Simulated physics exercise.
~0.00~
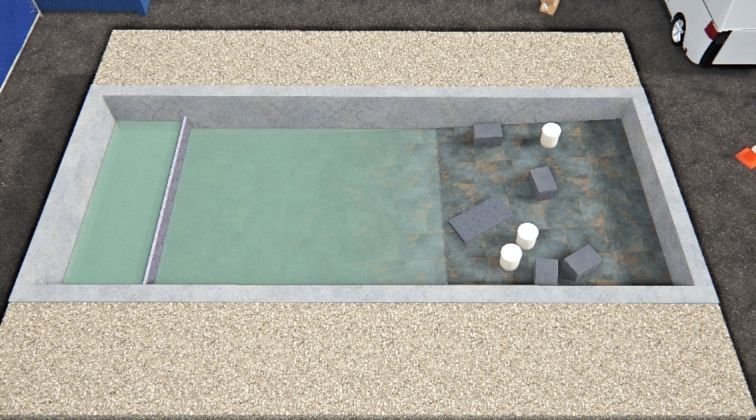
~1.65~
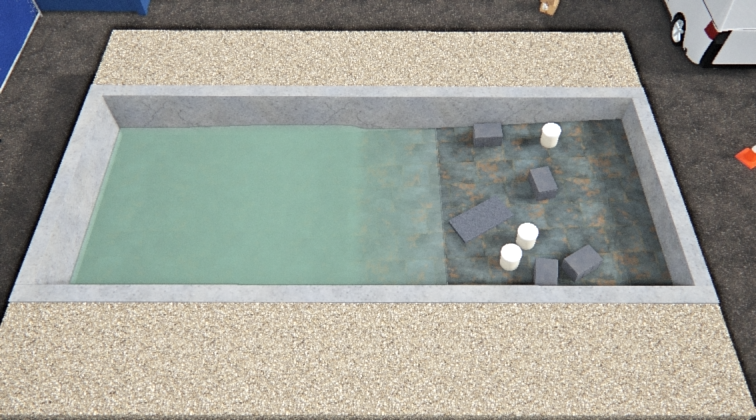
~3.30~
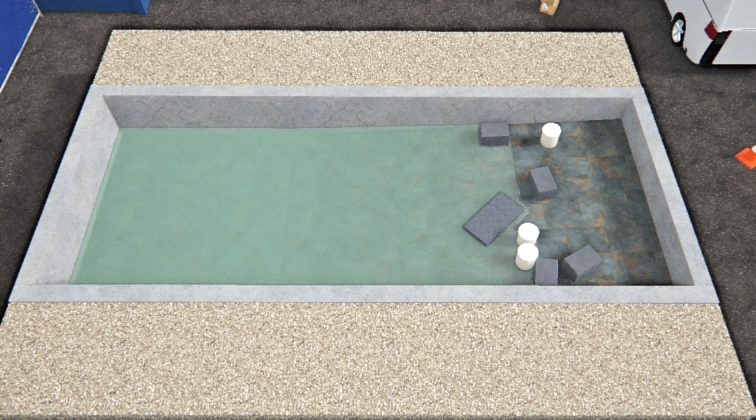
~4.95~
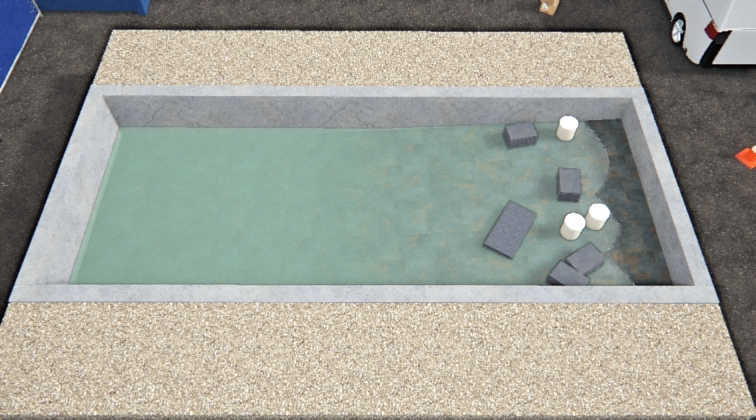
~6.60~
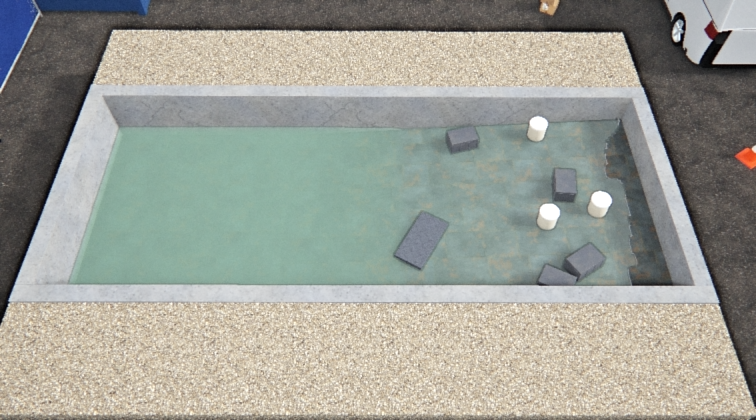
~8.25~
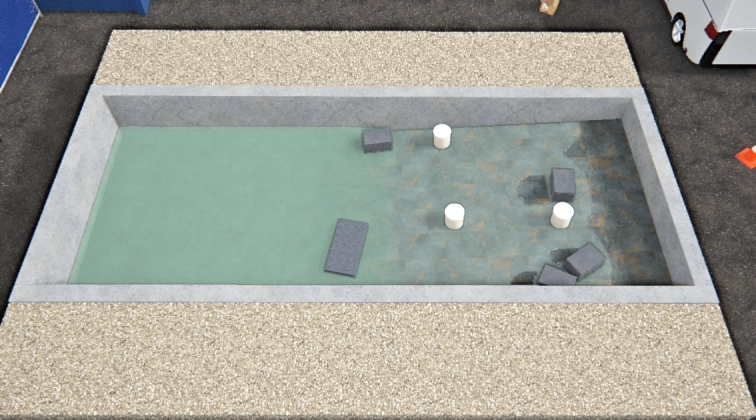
A long concrete basin set between strips of pale gravel is seen from above, with green water over its left part and a dark, mottled ramp at the right. Grey blocks, a flat grey slab and white cylinders lie on the bare ramp, and a thin barrier stands near the left end. The barrier disappears, and the water spreads right, reaching the objects and pushing several up the ramp. It nearly reaches the right end, then draws back, carrying the slab, a block and the white cylinders leftward. At the end, the slab and that block sit well left, while other blocks remain near the right.
